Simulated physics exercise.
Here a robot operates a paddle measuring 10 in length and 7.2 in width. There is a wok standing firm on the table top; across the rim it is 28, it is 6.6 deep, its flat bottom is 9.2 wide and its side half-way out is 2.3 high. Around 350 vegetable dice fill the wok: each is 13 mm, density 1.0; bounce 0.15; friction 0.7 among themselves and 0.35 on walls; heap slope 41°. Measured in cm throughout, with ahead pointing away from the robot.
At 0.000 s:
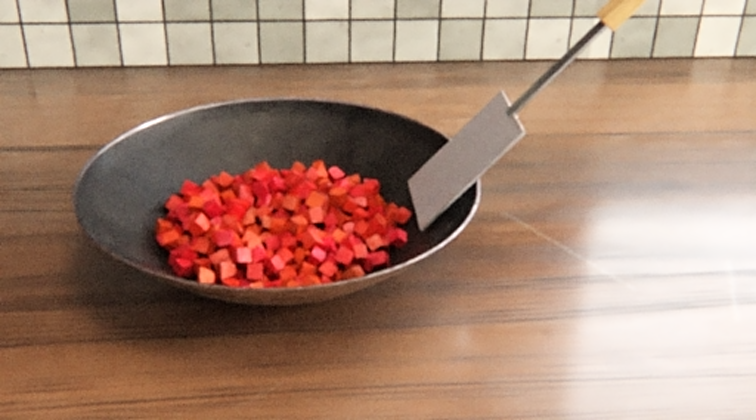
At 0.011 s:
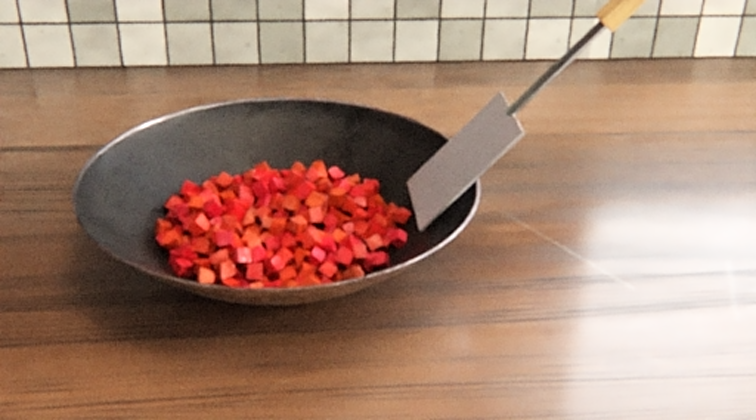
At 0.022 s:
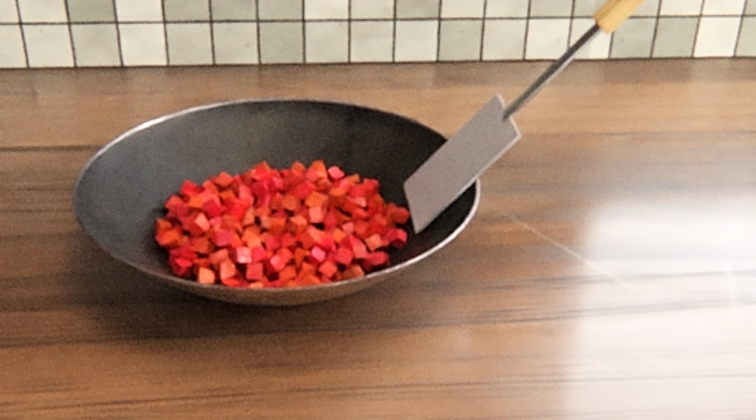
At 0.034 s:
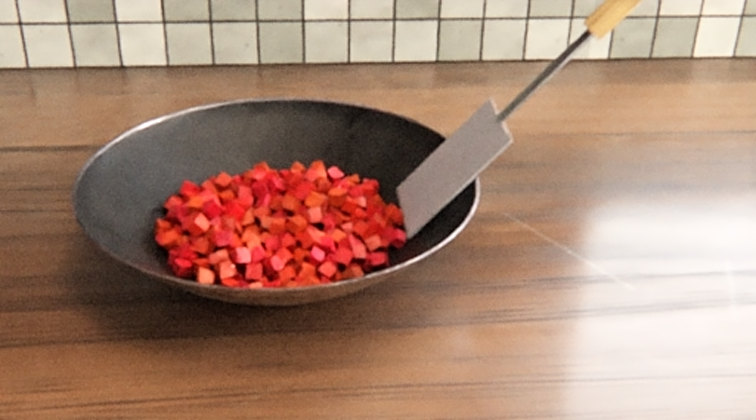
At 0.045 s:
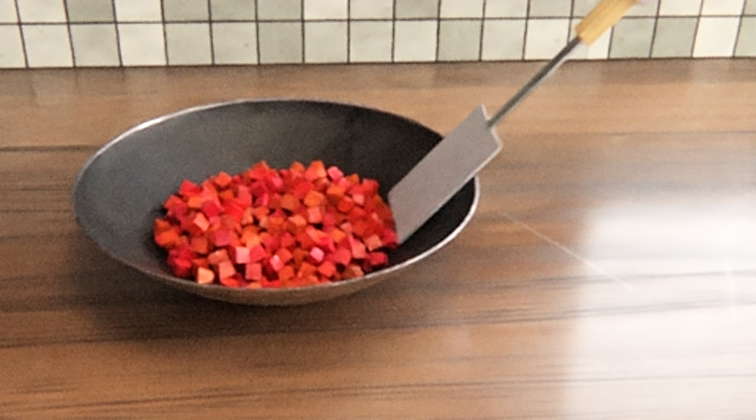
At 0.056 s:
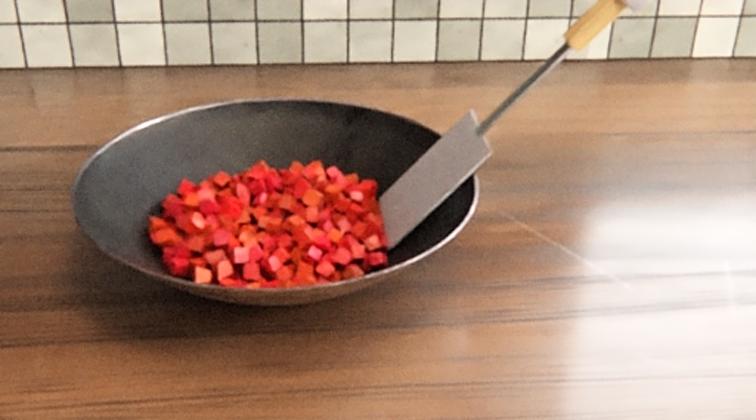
A metal paddle slides slowly left in a dark wok, slightly nudging the red vegetable dice.
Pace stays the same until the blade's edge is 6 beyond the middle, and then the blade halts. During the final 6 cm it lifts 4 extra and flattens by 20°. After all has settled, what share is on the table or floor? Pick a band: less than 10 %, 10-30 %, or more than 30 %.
It falls in the band less than 10 %.
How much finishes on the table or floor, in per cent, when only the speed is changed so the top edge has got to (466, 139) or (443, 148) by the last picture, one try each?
Roughly 20 per cent, then roughly 25 per cent.
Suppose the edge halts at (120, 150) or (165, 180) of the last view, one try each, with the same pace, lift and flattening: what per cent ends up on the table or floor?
First try roughly 45 percent, second roughly 15 percent.
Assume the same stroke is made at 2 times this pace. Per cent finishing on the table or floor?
I'd put it around 20 per cent.
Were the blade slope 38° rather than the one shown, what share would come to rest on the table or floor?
Around 5 in a hundred.
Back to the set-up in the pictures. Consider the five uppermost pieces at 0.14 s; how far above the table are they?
About 6 cm.
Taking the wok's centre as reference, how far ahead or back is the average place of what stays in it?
Forward offset: Roughly 5.5 cm.
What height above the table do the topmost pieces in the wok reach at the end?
Height at rest: Roughly 8.5 cm.
After 0.14 s, sloping 48°, highest piece 6 above the table; 351 in the wok.
After 0.23 s, sloping 40°, highest piece 9 above the table; 351 in the wok.
After 0.48 s, sloping 28°, highest piece 8 above the table; 340 in the wok, 10 on the table or floor, 1 on the blade or in flight.
After 1.53 s, sloping 28°, highest piece 8 above the table; 340 in the wok, 11 on the table or floor.
At rest, 340 in the wok, 11 on the table or floor. That is 3 % on the table or floor.
